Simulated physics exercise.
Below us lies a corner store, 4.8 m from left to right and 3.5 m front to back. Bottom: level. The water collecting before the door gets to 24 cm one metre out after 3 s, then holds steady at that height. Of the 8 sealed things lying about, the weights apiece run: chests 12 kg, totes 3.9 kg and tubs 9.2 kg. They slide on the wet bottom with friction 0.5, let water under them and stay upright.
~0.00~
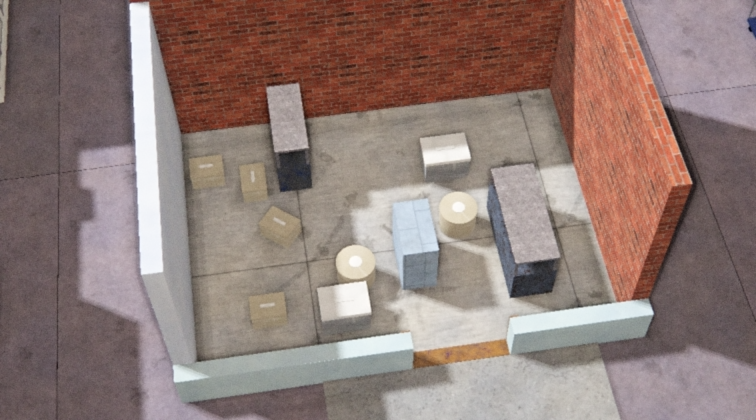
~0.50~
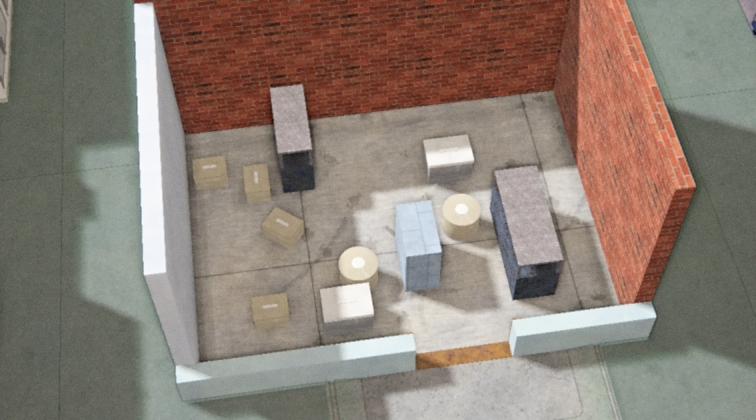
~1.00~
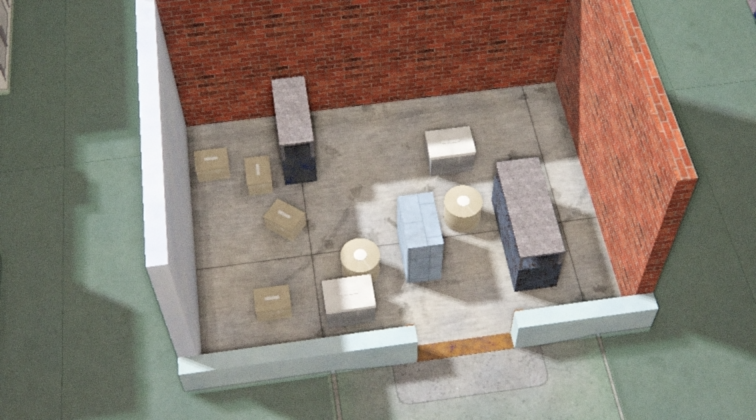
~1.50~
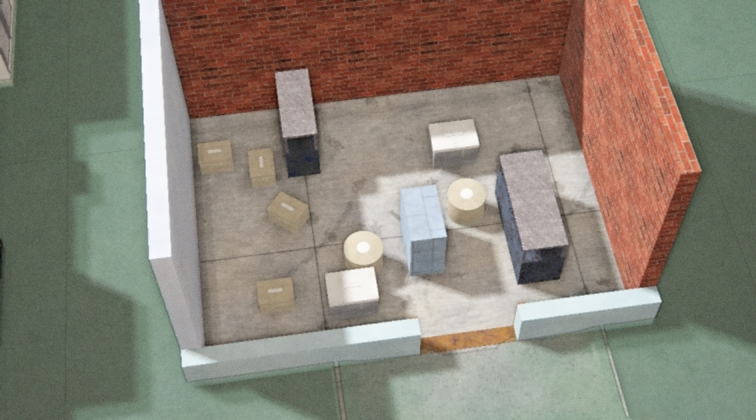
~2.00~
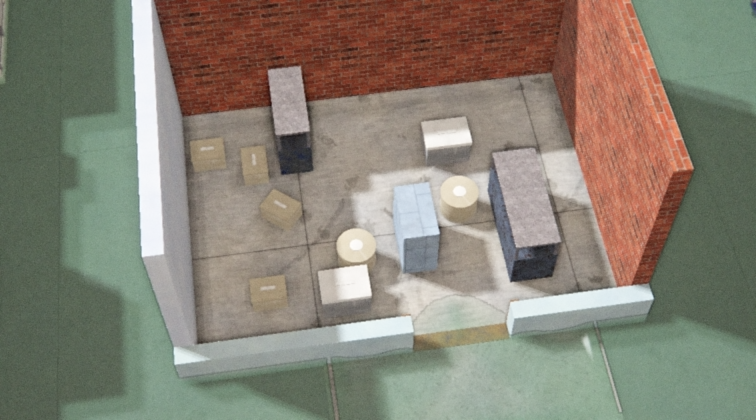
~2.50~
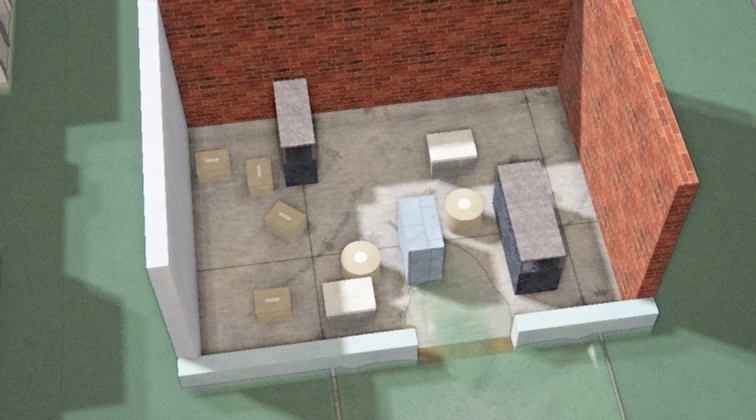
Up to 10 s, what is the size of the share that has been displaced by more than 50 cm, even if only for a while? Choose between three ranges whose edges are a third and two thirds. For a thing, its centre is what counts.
The range is the highest, two thirds or more.
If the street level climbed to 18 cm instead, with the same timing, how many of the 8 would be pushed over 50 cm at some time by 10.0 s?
The count would be 4.
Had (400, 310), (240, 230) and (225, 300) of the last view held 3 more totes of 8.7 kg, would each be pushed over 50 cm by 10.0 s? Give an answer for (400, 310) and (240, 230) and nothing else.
So the first ends up beyond that distance while the second ends up beyond that distance.
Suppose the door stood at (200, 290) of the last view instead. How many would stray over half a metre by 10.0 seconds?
That would give 6.
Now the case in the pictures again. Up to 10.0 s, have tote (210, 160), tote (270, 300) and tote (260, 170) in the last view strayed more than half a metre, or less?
Order as asked - a bigger shift, a bigger shift, a smaller shift.
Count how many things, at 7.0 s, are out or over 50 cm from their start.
It comes to 5.
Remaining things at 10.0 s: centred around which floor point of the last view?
Roughly at (301, 205).
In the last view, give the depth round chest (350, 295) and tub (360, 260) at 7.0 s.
5 and 6 cm.
After 3.5 s 0 of 8 are over 50 cm from their spots; 0 afloat.
After 4.5 s 3 of 8 are over 50 cm from their spots; 0 afloat.
After 7.0 s 5 of 8 are over 50 cm from their spots; 3 afloat.
After 10.0 s 7 of 8 are over 50 cm from their spots, and 7 have been at some point; 8 afloat.
